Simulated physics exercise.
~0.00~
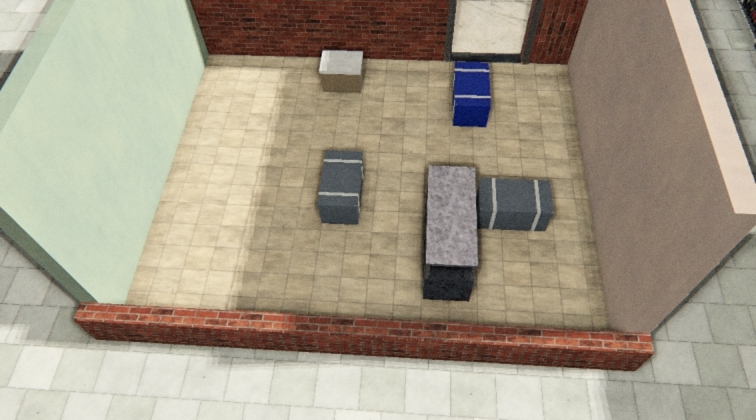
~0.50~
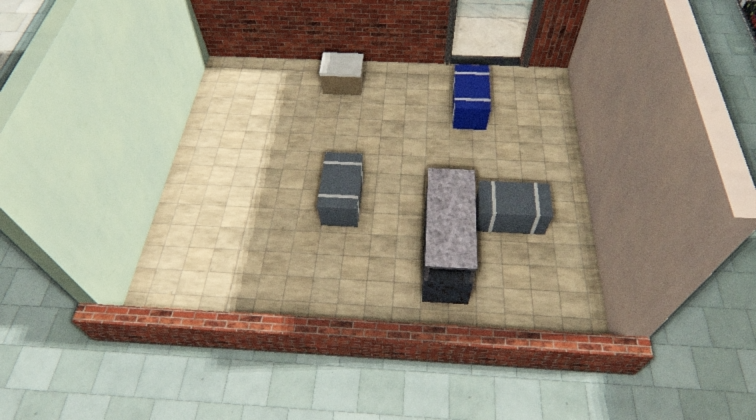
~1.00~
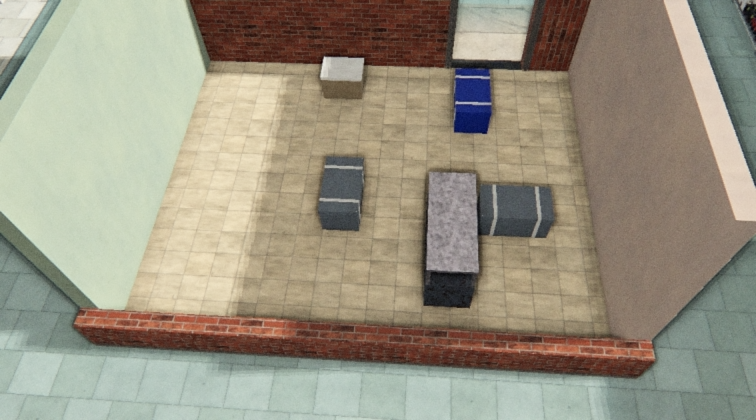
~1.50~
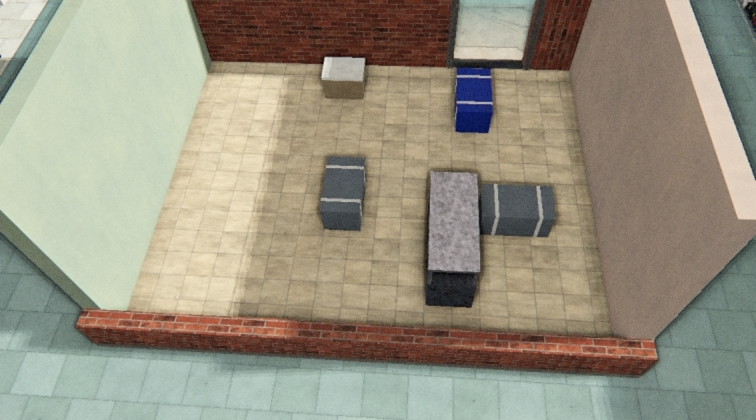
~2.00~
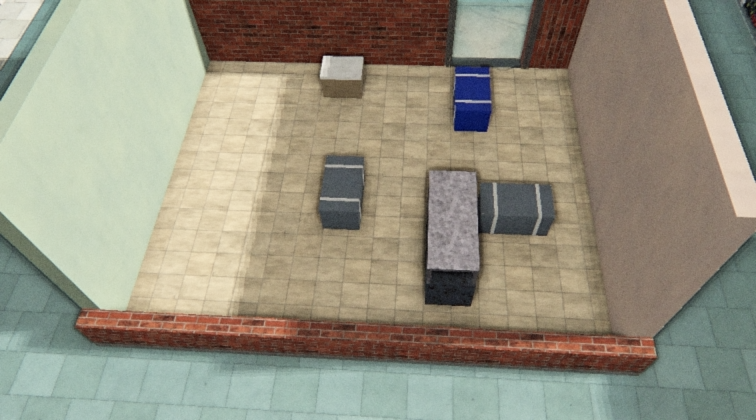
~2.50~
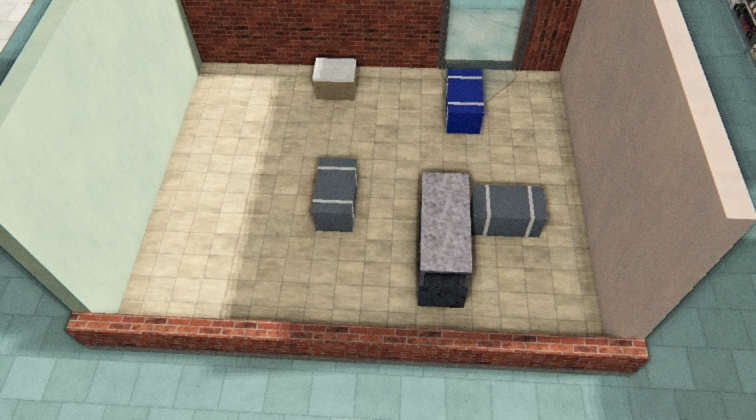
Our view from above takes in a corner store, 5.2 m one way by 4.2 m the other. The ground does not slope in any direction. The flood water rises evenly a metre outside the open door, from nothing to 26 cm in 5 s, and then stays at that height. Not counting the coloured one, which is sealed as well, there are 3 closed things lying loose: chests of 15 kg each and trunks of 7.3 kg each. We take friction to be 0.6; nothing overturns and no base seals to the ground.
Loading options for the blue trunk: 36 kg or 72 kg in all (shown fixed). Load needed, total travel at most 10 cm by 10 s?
Most likely it will manage with only the heavier mass.
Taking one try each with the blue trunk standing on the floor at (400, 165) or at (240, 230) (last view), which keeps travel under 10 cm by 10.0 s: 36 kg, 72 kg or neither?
Taking them in turn, the lighter mass keeps it, and the lighter mass keeps it.
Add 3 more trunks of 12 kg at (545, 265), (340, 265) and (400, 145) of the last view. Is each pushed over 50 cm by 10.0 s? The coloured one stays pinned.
Answer by position: Outside the range; inside the range; inside the range.
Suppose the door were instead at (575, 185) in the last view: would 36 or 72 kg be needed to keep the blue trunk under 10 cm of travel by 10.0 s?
In that case the lower weight is enough.
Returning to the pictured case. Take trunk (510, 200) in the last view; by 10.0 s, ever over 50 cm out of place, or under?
I'd say it goes further.
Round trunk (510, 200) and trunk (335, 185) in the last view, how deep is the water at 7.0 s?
I'd estimate 7 cm for the first and 2 cm for the second.
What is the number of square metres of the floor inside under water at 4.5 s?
The covered patch comes to about 5.0 m2.
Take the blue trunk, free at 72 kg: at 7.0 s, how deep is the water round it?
6 cm, roughly.
After 3.5 s the blue trunk would be 0 cm from its start with 36 kg and 0 cm from its start with 72 kg; 4 cm of water round it then.
After 4.5 s the blue trunk would be 0 cm from its start with 36 kg and 0 cm from its start with 72 kg; 5 cm of water round it then.
After 7.0 s the blue trunk would be 42 cm from its start with 36 kg and 0 cm from its start with 72 kg; 6 cm of water round it then.
After 10.0 s the blue trunk would be 59 cm from its start with 36 kg and 0 cm from its start with 72 kg; 7 cm of water round it then.
